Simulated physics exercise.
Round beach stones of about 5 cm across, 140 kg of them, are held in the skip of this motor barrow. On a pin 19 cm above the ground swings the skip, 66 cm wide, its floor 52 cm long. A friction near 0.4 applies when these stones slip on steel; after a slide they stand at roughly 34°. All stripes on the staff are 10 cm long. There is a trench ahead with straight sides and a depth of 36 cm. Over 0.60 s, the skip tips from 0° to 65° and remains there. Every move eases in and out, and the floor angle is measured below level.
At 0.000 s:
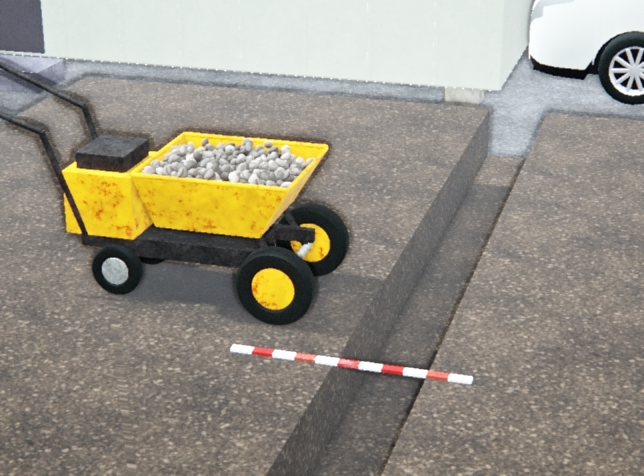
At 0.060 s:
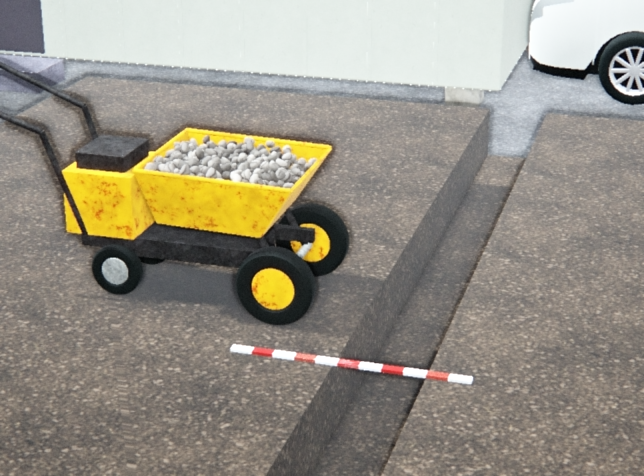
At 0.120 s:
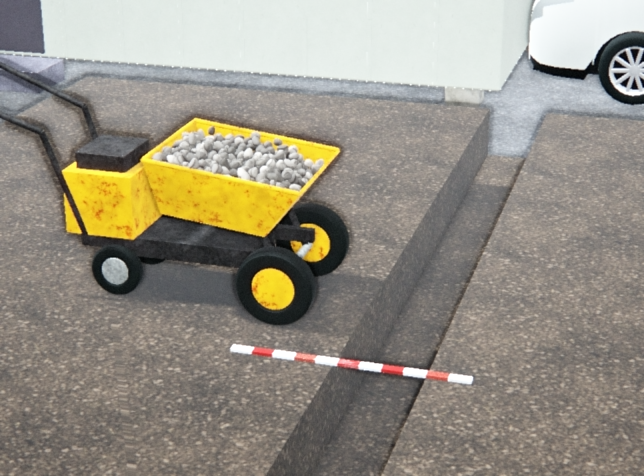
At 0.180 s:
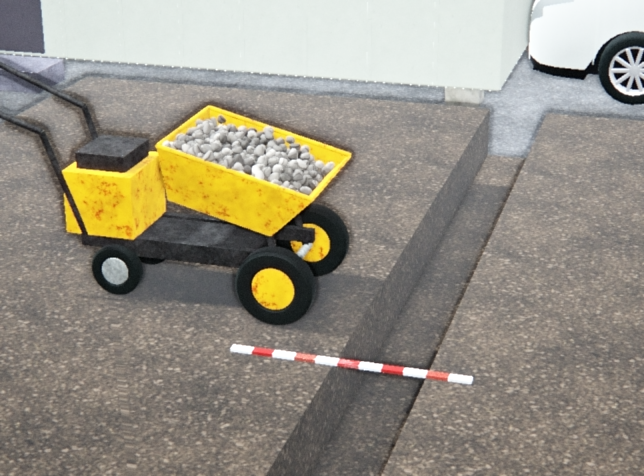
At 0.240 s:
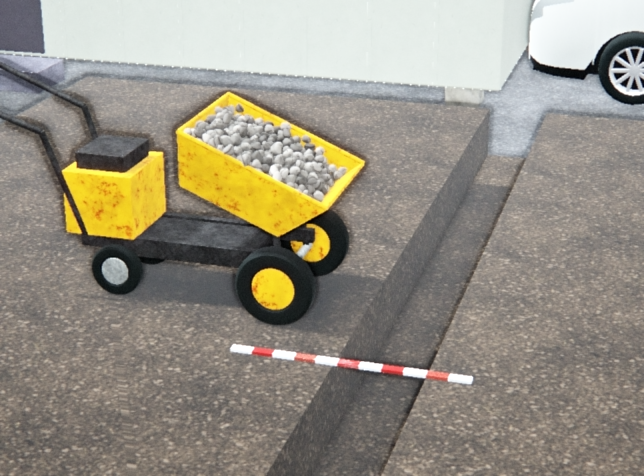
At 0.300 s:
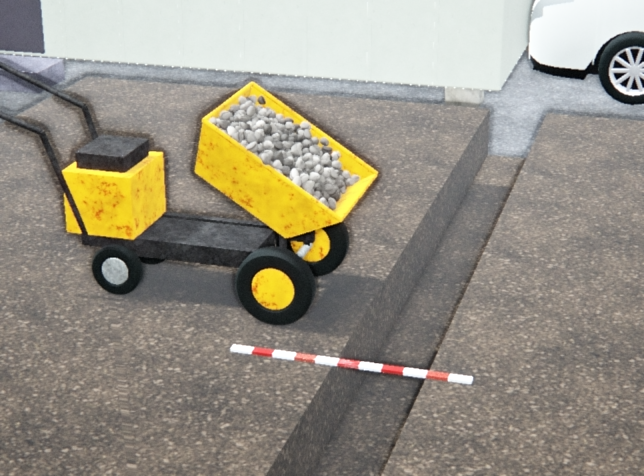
The yellow skip of a motor barrow, heaped with round grey stones, sits level at first, then begins tilting forward to the right. Its rear end rises steadily off the dark chassis while the front lip leans toward the trench, the stones still inside, as the wheels and striped staff stay still.
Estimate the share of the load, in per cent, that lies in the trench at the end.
I would say 50 per cent of the load lies in the trench at the end.
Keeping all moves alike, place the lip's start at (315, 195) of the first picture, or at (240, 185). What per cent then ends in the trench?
From the first place around 30 per cent, from the other around 80.
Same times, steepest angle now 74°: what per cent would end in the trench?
About 50 per cent would end up in the trench.
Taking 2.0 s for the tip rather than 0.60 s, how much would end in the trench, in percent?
Probably about 80 in a hundred.
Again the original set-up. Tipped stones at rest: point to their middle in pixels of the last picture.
Somewhere around (446, 362) in the last picture.
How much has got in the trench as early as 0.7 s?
By that point it's something like 25 in a hundred.
After 0.4 s the floor is at 55°; 100 % in the skip; the foremost stones are at (368, 221).
After 0.7 s the floor is at 65°; 72 % in the skip, 26 % in the trench, 3 % past the trench; the foremost stones are at (464, 299).
After 1.0 s the floor is at 65°; 27 % in the skip, 30 % in the trench, 43 % past the trench; the foremost stones are at (638, 337).
After 3.0 s the floor is at 65°; 6 % in the skip, 50 % in the trench, 43 % past the trench; the foremost stones are past the picture's edge.
